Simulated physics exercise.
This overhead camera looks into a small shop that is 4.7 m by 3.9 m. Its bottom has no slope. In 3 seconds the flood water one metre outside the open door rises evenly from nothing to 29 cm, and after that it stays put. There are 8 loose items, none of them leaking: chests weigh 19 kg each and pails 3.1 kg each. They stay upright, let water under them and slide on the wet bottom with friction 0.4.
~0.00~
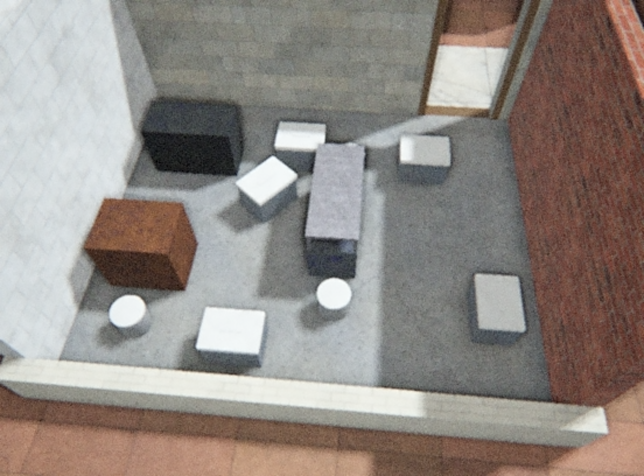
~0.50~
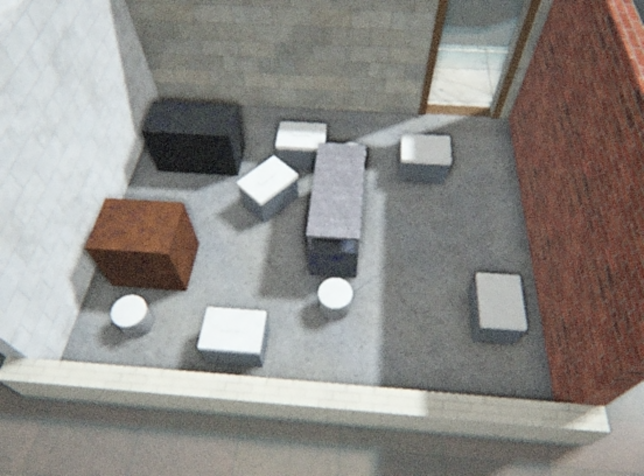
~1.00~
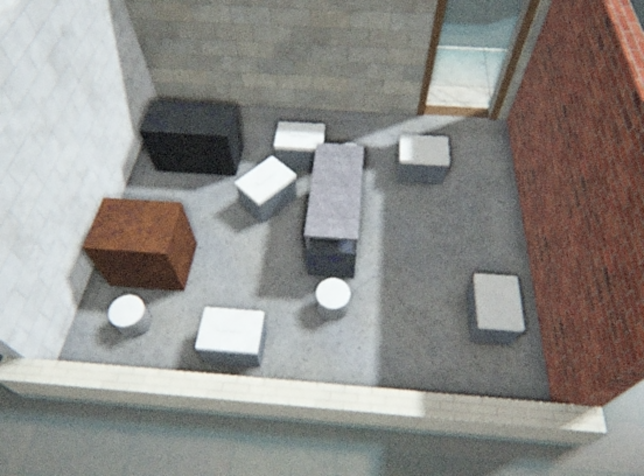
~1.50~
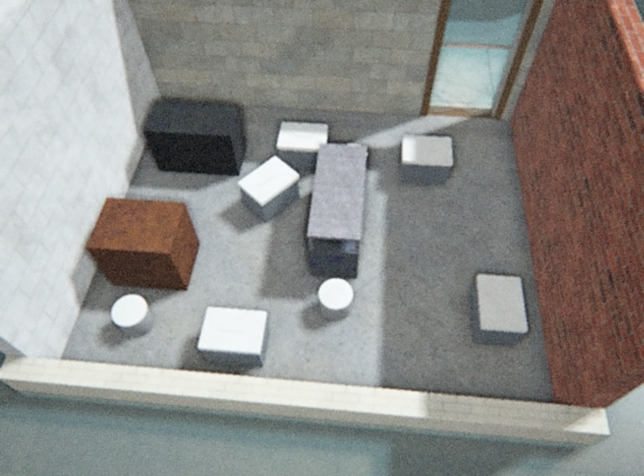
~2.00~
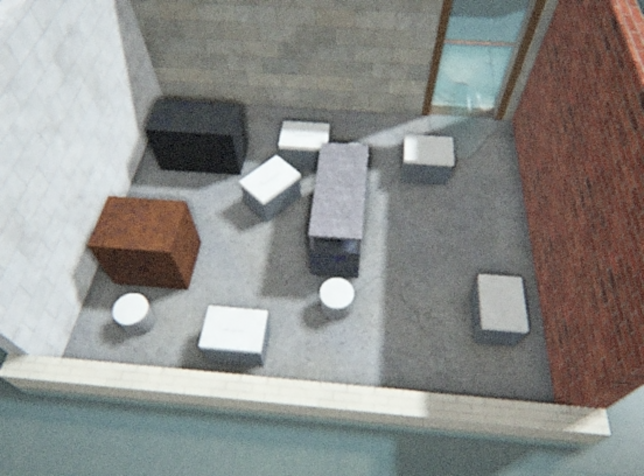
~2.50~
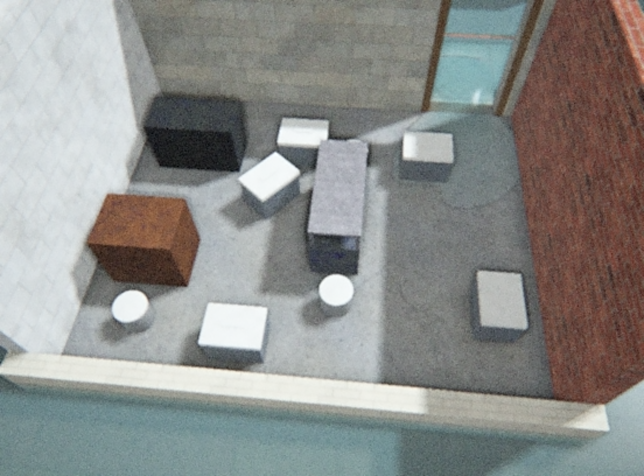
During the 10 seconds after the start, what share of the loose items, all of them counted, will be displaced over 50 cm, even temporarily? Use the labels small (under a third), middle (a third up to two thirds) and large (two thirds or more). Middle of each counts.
Middle.
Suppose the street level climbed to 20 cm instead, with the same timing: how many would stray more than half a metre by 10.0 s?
So the tally would be 3.
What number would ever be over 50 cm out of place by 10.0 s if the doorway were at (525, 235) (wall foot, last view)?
Then it comes to 4.
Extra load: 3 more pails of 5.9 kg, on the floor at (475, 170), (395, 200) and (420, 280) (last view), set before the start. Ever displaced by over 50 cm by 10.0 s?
In turn: More, past it, past it.
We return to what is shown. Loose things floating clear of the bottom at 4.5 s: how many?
My tally comes to 1.
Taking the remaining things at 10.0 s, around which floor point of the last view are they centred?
Close to (226, 223).
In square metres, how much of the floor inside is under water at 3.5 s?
Wet area: Approx. 4.5 m2.
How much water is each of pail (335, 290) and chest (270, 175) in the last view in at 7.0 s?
Roughly 3 and 2 cm.
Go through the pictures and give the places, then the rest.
A chest at (425, 149), on the bottom; a pail at (334, 293) rests on the ground; 0.0 m2 under water; 0 of 8 have shifted, in the first frame.
A chest at (426, 148), on the bottom; a pail at (335, 293) rests on the ground; water covers 0.0 m2; 0 of 8 have shifted, in the second frame.
A chest at (424, 148), on the bottom; a pail at (333, 293) rests on the ground; 0.0 m2 under water; 0 of 8 have shifted, in the third frame.
A chest at (428, 149) rests on the ground; a pail at (336, 294) rests on the ground; 0.0 m2 under water; 0 of 8 have shifted, in the fourth frame.
A chest at (429, 148) rests on the ground; a pail at (337, 293), on the bottom; 0.4 m2 under water; 0 of 8 have shifted, in the fifth frame.
A chest at (428, 145), on the bottom; a pail at (336, 290) rests on the ground; water covers 1.5 m2; 0 of 8 have shifted, in the sixth frame.
After 3.5 s 0 of 8 are over 50 cm from their spots; 0 afloat.
After 4.5 s 1 of 8 are over 50 cm from their spots; 1 afloat.
After 7.0 s 3 of 8 are over 50 cm from their spots; 2 afloat.
After 10.0 s 5 of 8 are over 50 cm from their spots, and 5 have been at some point; 6 afloat.
